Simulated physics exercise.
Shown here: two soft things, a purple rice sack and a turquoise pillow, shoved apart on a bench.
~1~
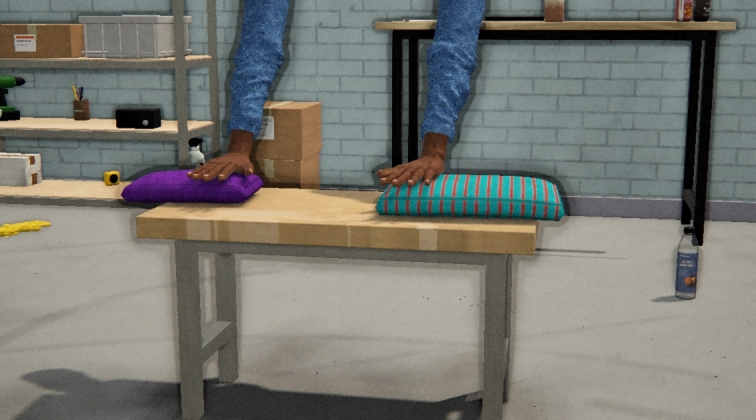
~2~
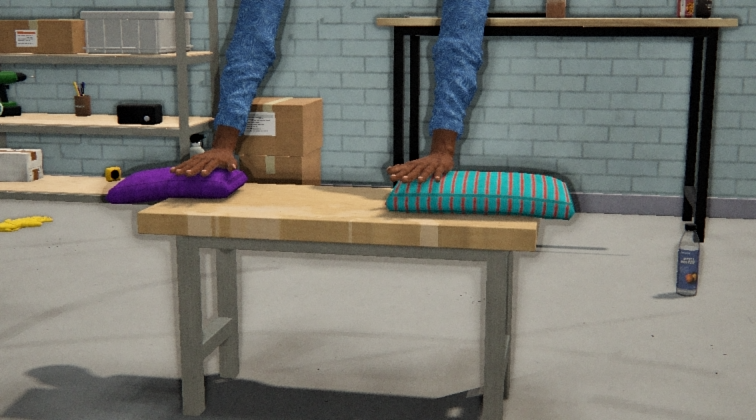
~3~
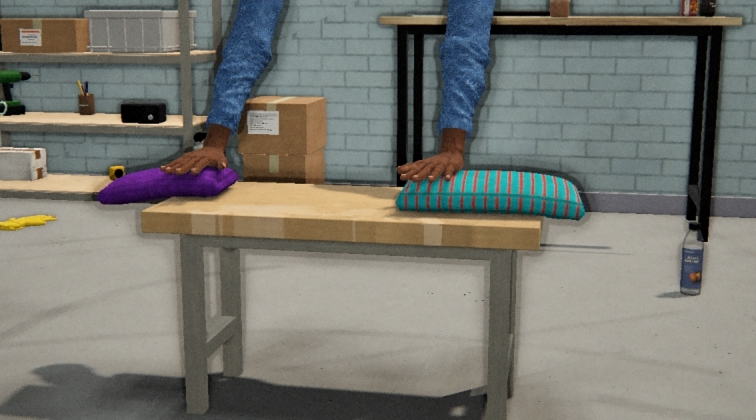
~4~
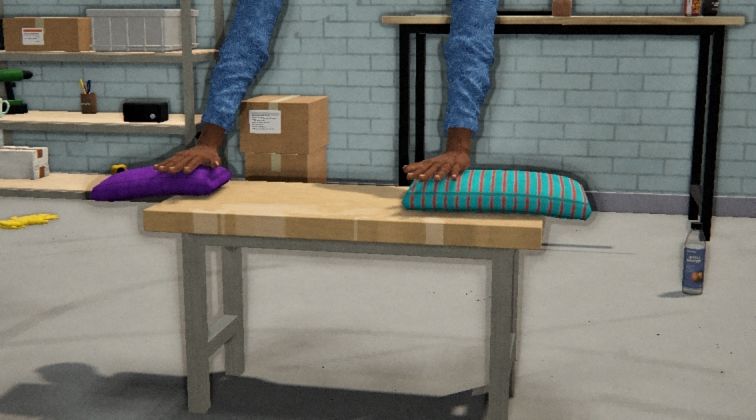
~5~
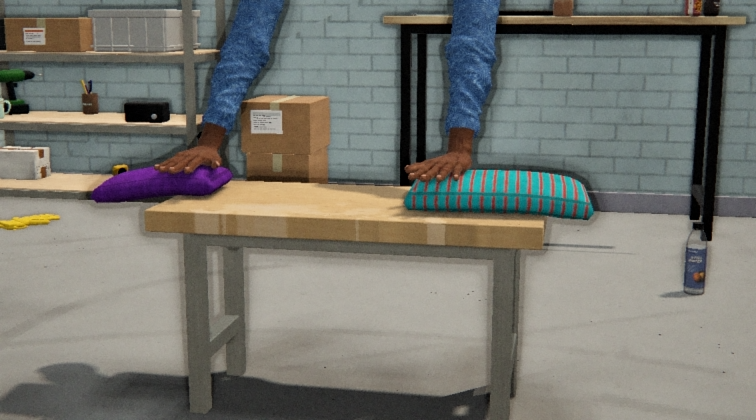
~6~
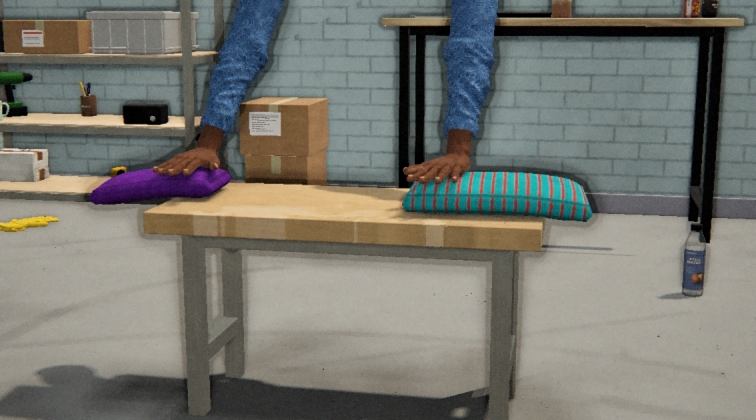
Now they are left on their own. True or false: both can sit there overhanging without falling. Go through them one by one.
One by one, the purple rice sack falls; the turquoise pillow does not fall.
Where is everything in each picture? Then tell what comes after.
The first frame shows rice sack tip (132, 192); pillow tip (558, 208).
The second frame shows rice sack tip (117, 194); pillow tip (568, 206).
The third frame shows rice sack tip (109, 195); pillow tip (578, 207).
The fourth frame shows rice sack tip (102, 192); pillow tip (585, 206).
The fifth frame shows rice sack tip (103, 193); pillow tip (587, 207).
The sixth frame shows rice sack tip (101, 195), well over half past the edge; pillow tip (585, 208), a small part past the edge.
Then, 0.26 s later than the last view, rice sack falling near (159, 214); pillow at rest.
Then, 0.48 s later than the last view, rice sack on the floor near (159, 342); pillow at rest.
Then, 0.72 s later than the last view, rice sack on the floor near (135, 362); pillow at rest.
Finally, rice sack on the floor near (134, 367); pillow at rest. The purple rice sack goes down and the turquoise pillow stays up there.
